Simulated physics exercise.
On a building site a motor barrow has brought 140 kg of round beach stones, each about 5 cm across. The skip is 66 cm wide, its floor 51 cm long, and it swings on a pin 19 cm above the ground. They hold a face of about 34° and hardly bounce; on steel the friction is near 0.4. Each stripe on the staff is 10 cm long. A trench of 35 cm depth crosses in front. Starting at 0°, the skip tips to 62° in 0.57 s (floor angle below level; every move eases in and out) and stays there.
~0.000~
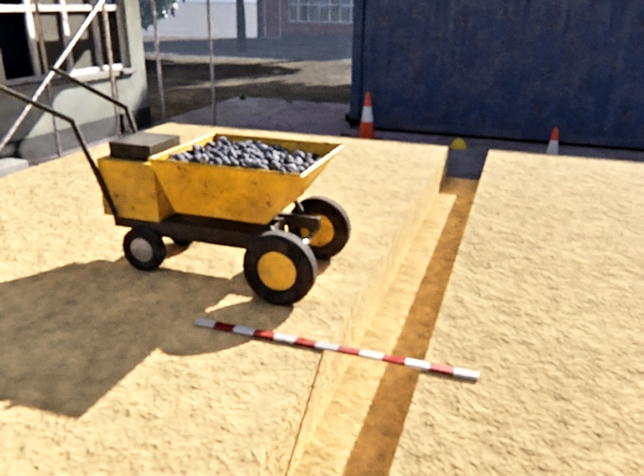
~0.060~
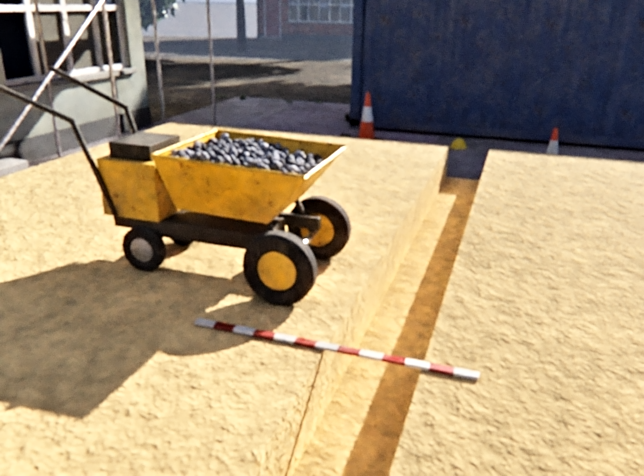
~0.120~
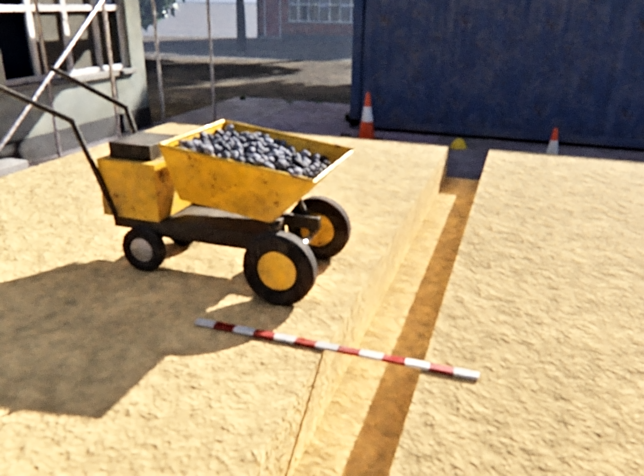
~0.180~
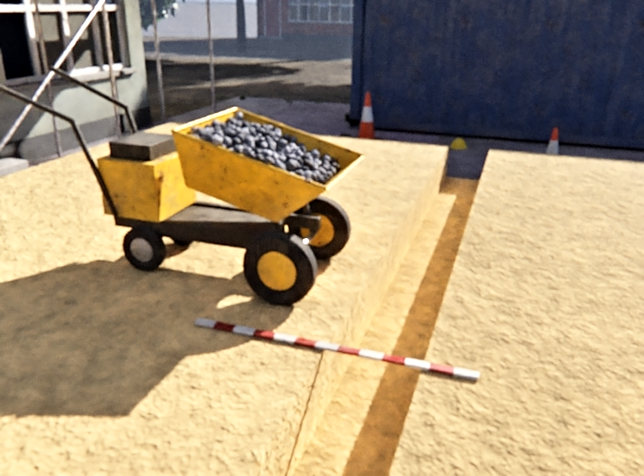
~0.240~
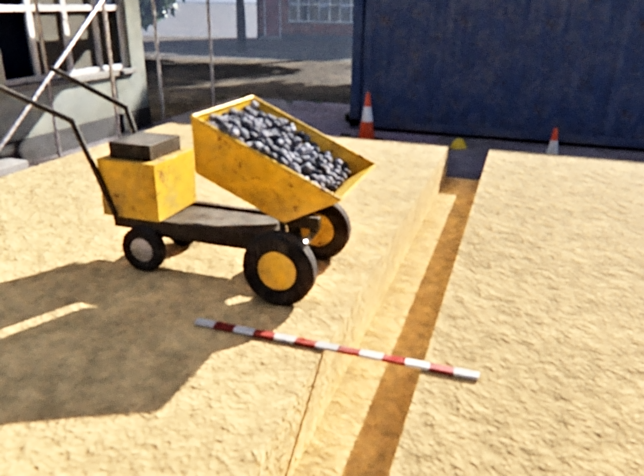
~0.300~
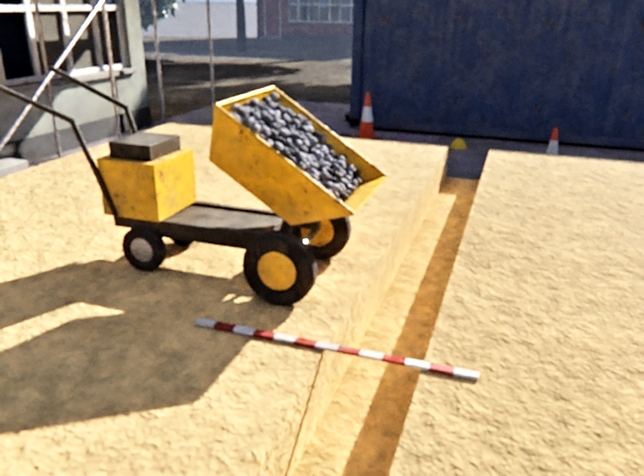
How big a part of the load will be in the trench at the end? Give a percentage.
Close to 54 in a hundred.
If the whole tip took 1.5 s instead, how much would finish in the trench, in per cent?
It would be near 80 per cent.
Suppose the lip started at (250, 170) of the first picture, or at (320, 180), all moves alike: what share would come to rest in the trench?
Near 95 per cent from the first place, 40 from the second.
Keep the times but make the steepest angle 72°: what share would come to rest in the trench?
Then about 45 per cent.
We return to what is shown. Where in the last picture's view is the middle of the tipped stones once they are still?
Around (435, 333).
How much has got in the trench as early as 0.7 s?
Some 15 per cent.
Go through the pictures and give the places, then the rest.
The first frame shows lip at (301, 176), floor tilted 0°, highest stones at (241, 151).
In the second frame, the skip is at 2°, its lip at (305, 178); the top of the load is at (237, 146); the stones move at 0.5 m/s on average.
In the third frame, the skip is at 7°, its lip at (314, 182); the top of the load is at (226, 137); the stones move at 0.9 m/s on average.
The fourth frame shows lip at (326, 189), floor tilted 15°, highest stones at (232, 126); the stones move at 1.2 m/s on average.
The fifth frame shows lip at (340, 200), floor tilted 24°, highest stones at (245, 114); the stones move at 1.4 m/s on average.
The sixth frame shows lip at (353, 214), floor tilted 33°, highest stones at (264, 104); the stones move at 1.5 m/s on average.
After 0.4 s the floor is at 53°; 100 % in the skip; the foremost stones are at (363, 218).
After 0.7 s the floor is at 62°; 82 % in the skip, 17 % in the trench, 1 % past the trench; the foremost stones are at (443, 286).
After 1.0 s the floor is at 62°; 29 % in the skip, 26 % in the trench, 45 % past the trench; the foremost stones are at (613, 320).
After 3.0 s the floor is at 62°; 0 % in the skip, 54 % in the trench, 46 % past the trench; the foremost stones are past the picture's edge.
